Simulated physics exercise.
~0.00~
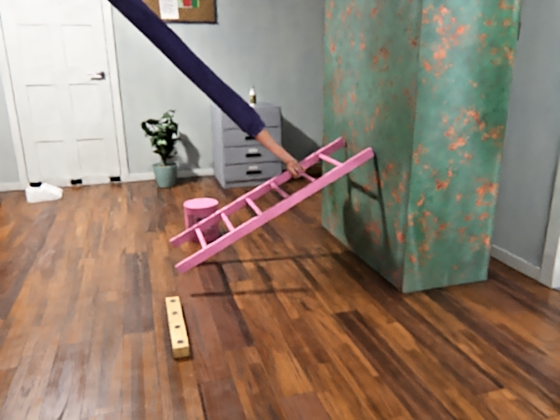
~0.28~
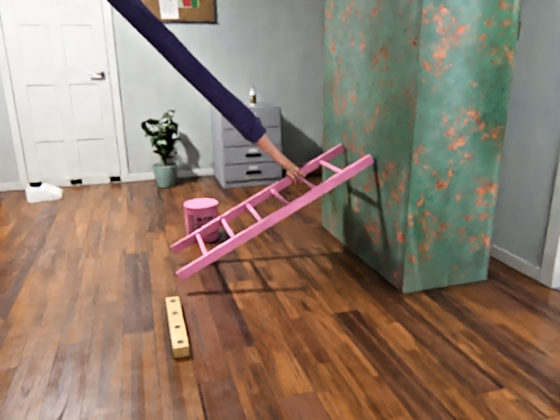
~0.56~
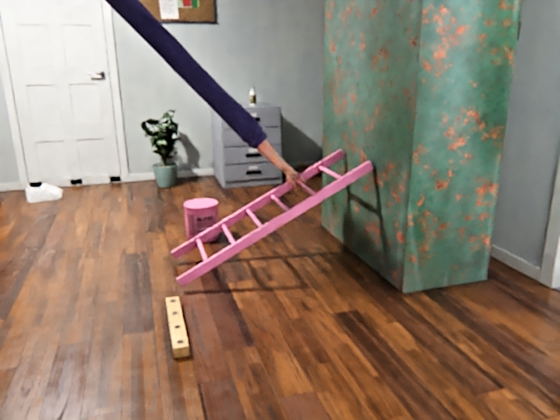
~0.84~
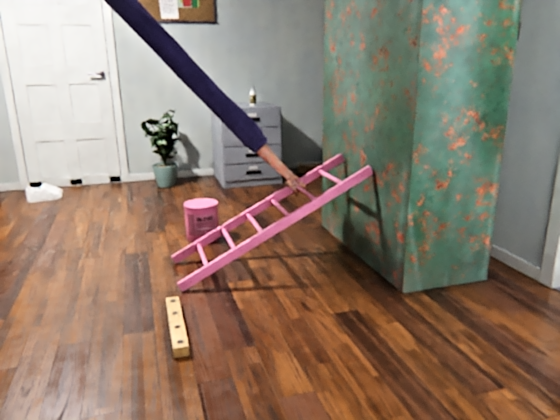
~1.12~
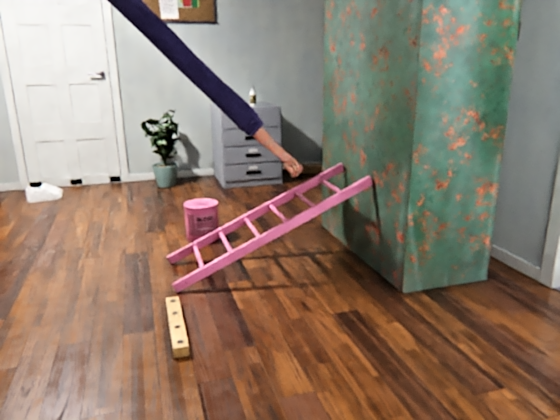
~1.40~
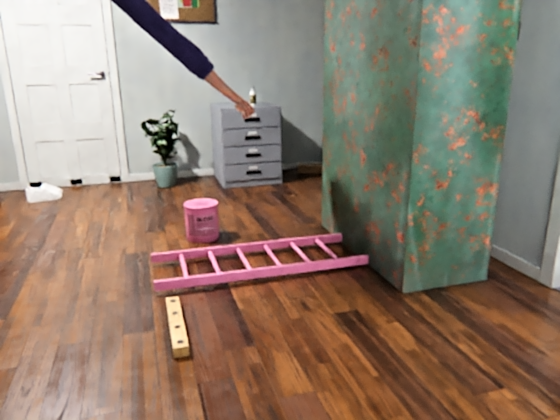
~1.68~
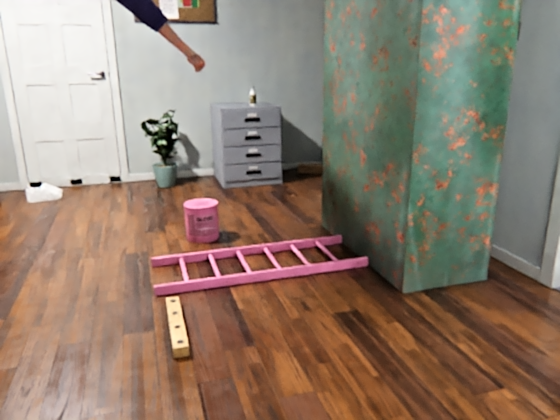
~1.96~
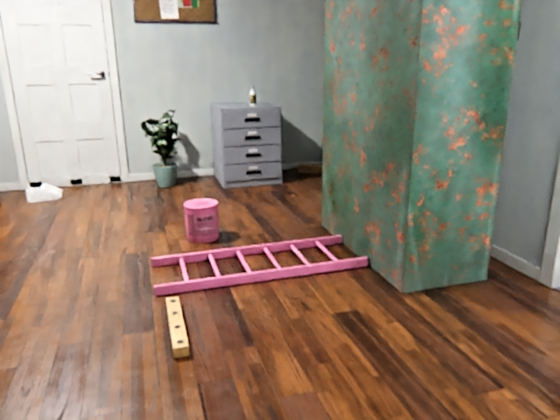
A pink ladder-like rack is held at a slant by a hand in a dark purple sleeve, its top against a tall green cupboard mottled with orange on the right. The still view looks slightly down on a wooden floor, with a pale wood strip in front, a pink pail behind, and a white door, plant and grey drawers at the back. The hand lowers the rack until its feet touch down, then lets go. The rack slides down, its feet slipping left, and drops flat. The arm withdraws, leaving the rack lying between strip and pail.
